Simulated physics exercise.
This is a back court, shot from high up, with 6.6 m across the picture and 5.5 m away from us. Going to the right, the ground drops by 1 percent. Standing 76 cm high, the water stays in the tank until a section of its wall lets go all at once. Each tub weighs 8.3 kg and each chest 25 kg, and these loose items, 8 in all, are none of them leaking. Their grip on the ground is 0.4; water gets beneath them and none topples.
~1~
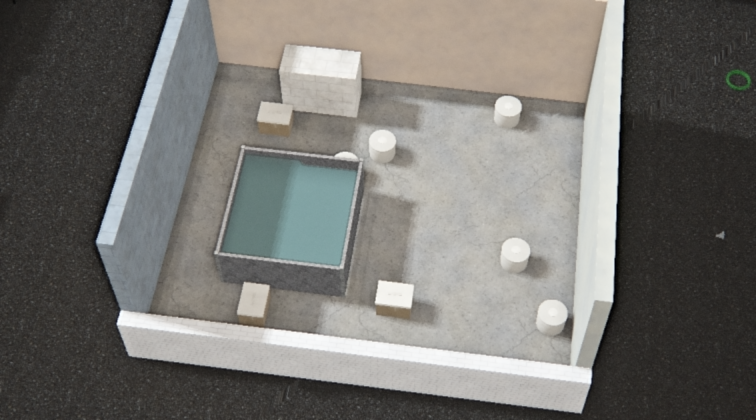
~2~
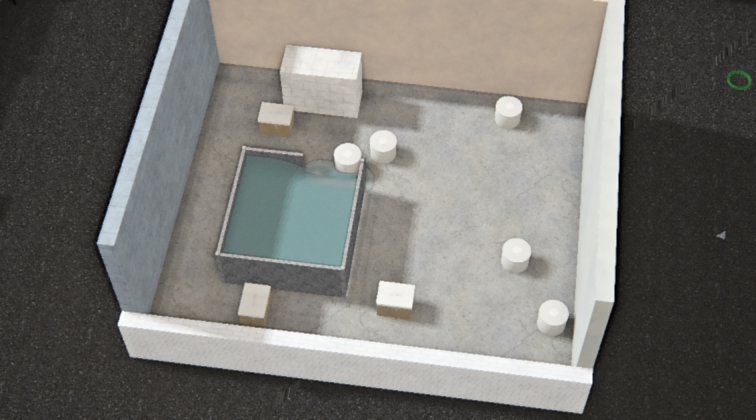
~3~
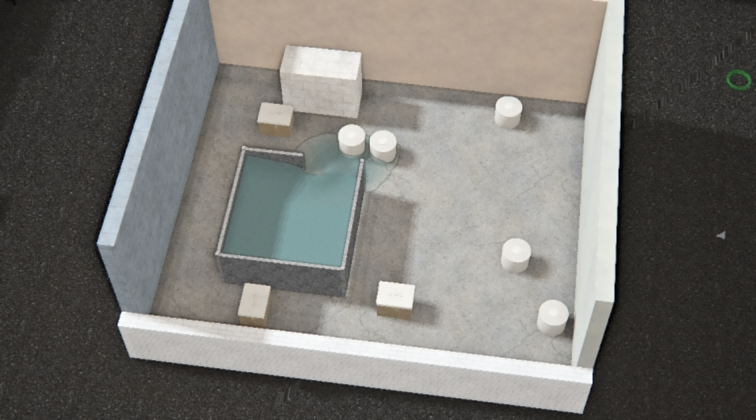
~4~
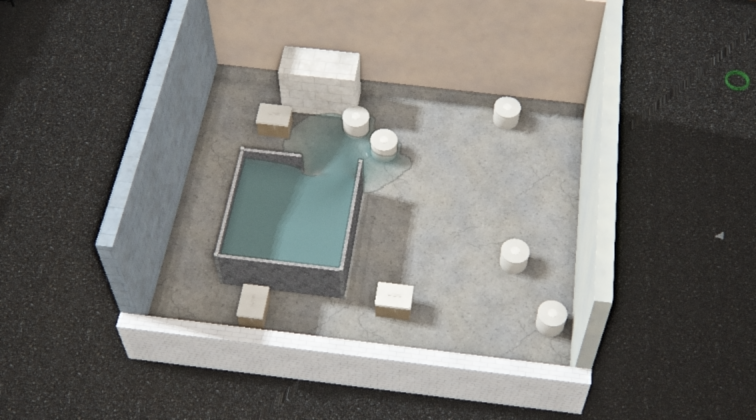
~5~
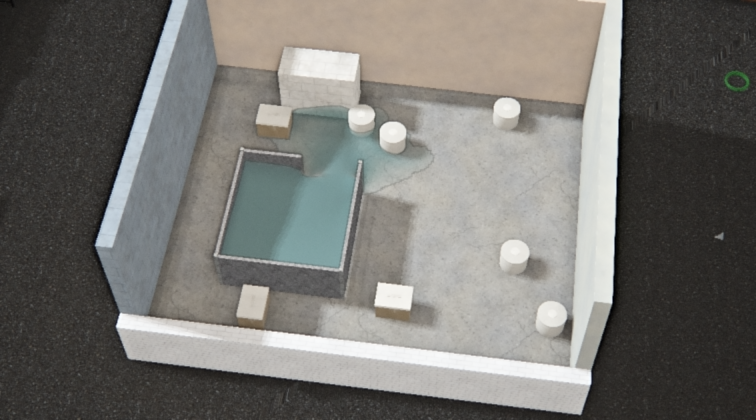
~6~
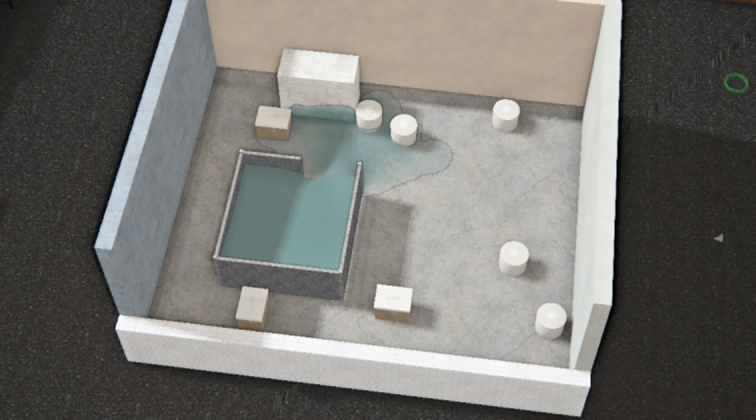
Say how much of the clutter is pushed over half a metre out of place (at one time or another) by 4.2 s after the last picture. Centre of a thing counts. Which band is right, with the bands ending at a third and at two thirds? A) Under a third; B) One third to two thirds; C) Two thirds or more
Answer: C.
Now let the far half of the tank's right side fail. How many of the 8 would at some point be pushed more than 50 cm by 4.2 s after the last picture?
In that case 3 of them.
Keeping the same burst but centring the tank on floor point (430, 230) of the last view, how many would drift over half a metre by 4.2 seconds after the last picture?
The count would be 5.
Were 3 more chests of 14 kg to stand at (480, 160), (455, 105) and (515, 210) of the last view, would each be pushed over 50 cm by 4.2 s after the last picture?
Taking them one by one: It stays within, then it goes beyond, then it goes beyond.
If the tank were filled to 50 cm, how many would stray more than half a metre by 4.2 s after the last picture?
I count 4 of them in that case.
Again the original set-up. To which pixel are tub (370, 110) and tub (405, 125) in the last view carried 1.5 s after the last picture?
Approx. (504, 114); approx. (546, 111).
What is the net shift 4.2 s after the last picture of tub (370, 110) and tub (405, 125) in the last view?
300 cm, then 250 cm.
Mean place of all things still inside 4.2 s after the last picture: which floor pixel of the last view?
That lands at roughly (402, 303).
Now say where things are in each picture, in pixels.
The first picture shows a tub at (345, 163) rests on the ground; a tub at (382, 141) rests on the ground; water covers 3.7 m2; 0 of 8 have shifted.
The second picture shows a tub at (348, 154), on the bottom, 18 cm from its start; a tub at (383, 141), on the bottom; 4.2 m2 under water; 1 of 8 have shifted.
The third picture shows a tub at (352, 135), on the bottom, 58 cm from its start; a tub at (383, 141), on the bottom; water covers 5.1 m2; 1 of 8 have shifted.
The fourth picture shows a tub at (356, 116), on the bottom, 102 cm from its start; a tub at (384, 140) rests on the ground, 6 cm from its start; water covers 6.1 m2; 2 of 8 have shifted.
The fifth picture shows a tub at (361, 115) rests on the ground, 108 cm from its start; a tub at (393, 132), on the bottom, 29 cm from its start; 6.8 m2 under water; 2 of 8 have shifted.
The sixth picture shows a tub at (369, 110), afloat, 123 cm from its start; a tub at (404, 125) rests on the ground, 57 cm from its start; water covers 7.6 m2; 2 of 8 have shifted.
Then, 0.4 s after the last picture 2 of 8 are over 50 cm from their spots; 1 afloat.
Then, 1.5 s after the last picture 4 of 8 are over 50 cm from their spots; 3 afloat.
Then, 2.8 s after the last picture 4 of 8 are over 50 cm from their spots; 1 afloat.
Then, 4.2 s after the last picture 6 of 8 are over 50 cm from their spots, and 6 have been at some point; 2 afloat.
